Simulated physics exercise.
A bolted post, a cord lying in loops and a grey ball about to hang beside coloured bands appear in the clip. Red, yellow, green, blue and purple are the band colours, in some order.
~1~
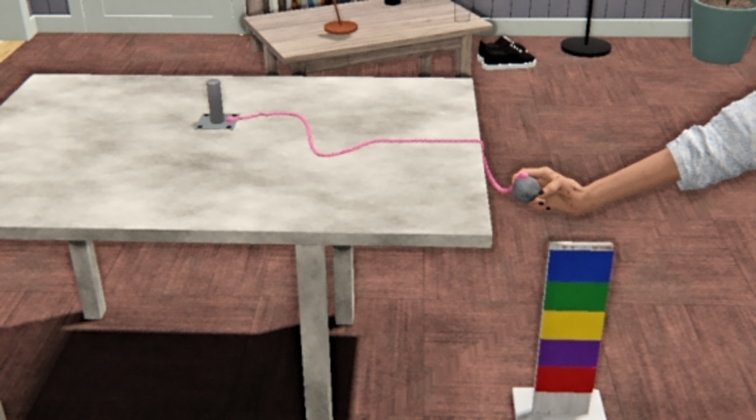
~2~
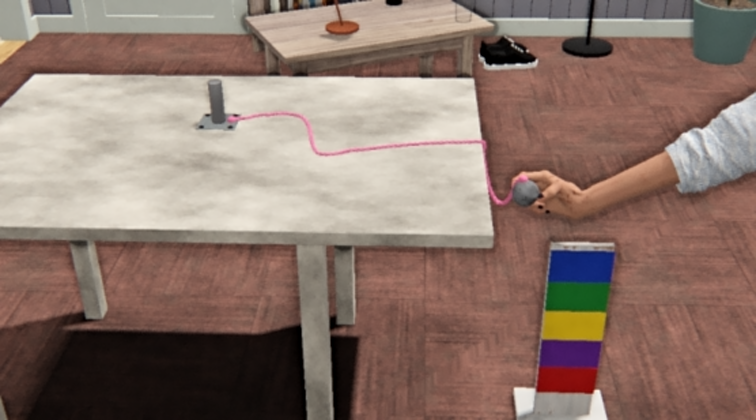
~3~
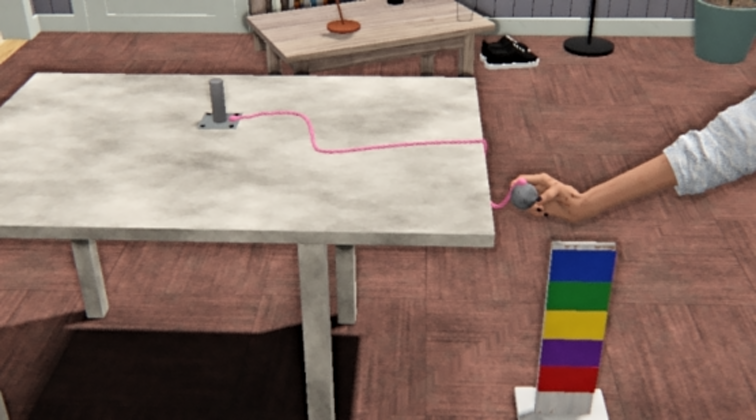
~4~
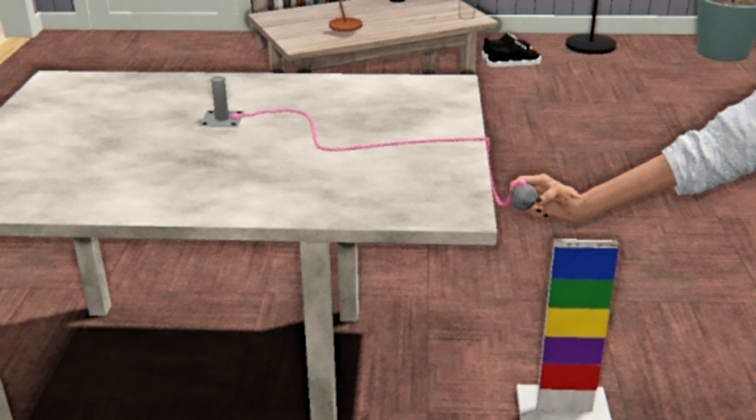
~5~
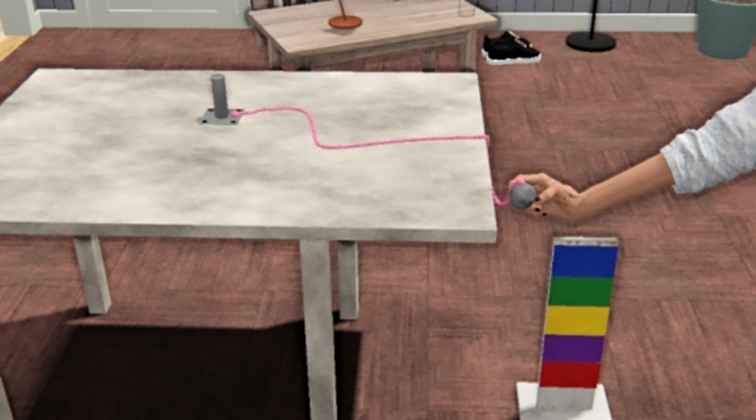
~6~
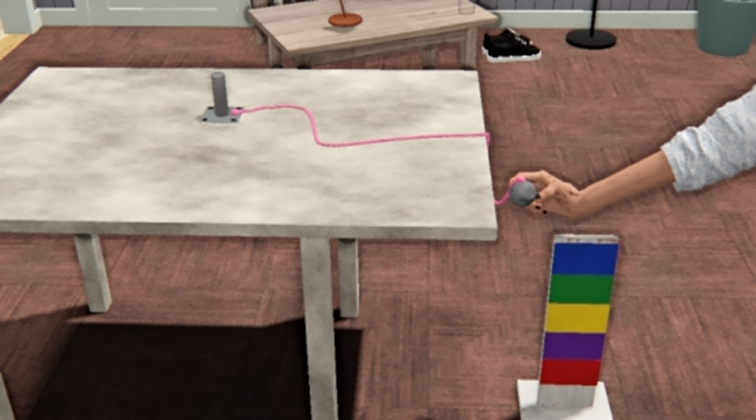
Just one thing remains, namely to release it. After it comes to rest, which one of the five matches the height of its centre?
The one that matches is yellow.
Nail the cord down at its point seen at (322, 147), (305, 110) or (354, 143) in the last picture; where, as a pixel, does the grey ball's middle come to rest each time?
Readings in order - (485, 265), (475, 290), (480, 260).
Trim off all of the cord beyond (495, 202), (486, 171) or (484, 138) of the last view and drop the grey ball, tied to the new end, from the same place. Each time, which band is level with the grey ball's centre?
One after the other, green; blue; no band.
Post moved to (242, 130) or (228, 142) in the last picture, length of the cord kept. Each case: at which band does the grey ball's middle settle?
First try: Purple; second try: Purple.
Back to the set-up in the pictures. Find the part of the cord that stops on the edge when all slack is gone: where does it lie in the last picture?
Near pixel (421, 137).
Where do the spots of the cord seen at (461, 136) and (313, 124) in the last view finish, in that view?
Roughly at (484, 177), and the other roughly at (343, 123).
Soon after, ball near (460, 307); level with yellow.
After that, ball near (488, 301); level with yellow.
In the end, ball near (476, 303); level with yellow. At yellow.
